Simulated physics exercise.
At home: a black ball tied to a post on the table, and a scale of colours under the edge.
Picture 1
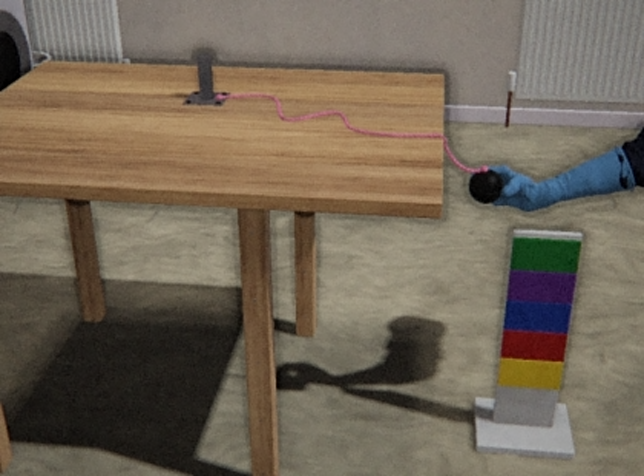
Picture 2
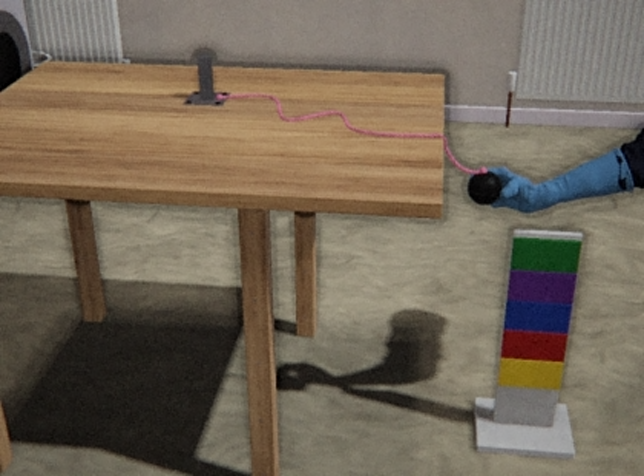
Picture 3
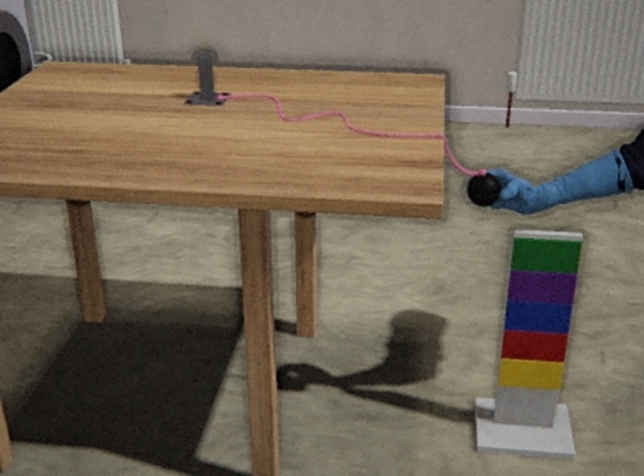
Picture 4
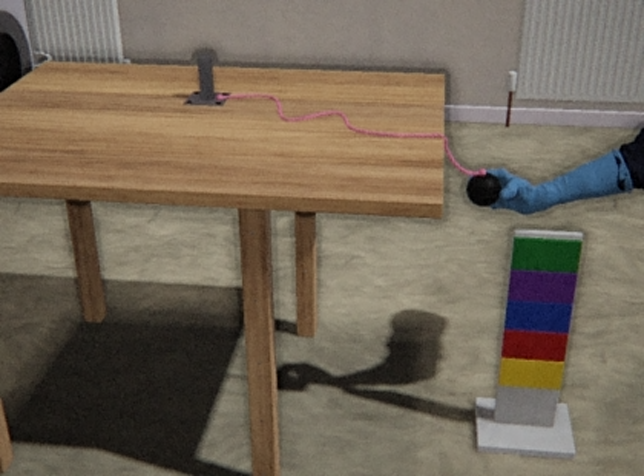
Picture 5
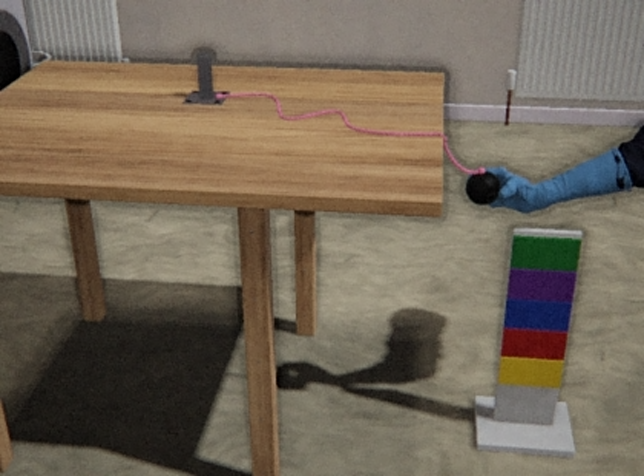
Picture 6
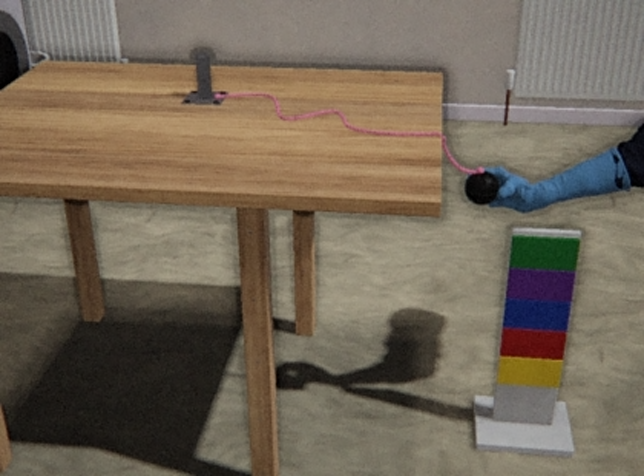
A blue-gloved hand held a black ball just off the right edge of a wooden table, with a pink string running back to a small post, and almost nothing moved.
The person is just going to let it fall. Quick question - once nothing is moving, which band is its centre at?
The purple band, I would say.
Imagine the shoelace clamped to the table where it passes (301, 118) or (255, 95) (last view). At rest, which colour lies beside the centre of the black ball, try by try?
Each in turn comes out as green, purple.
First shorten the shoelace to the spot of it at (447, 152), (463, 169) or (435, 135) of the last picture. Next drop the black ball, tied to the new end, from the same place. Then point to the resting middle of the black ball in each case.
(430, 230), (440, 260), (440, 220).
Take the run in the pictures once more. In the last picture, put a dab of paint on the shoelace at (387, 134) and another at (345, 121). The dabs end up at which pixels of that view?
In that view they sit near (443, 158) and near (413, 122).
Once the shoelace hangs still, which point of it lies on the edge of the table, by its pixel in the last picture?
Approx. (358, 130).
Soon after, ball near (399, 250); level with purple.
After that, ball near (443, 276); level with purple.
In the end, ball near (443, 274); level with purple. The shoelace holds its middle at purple.
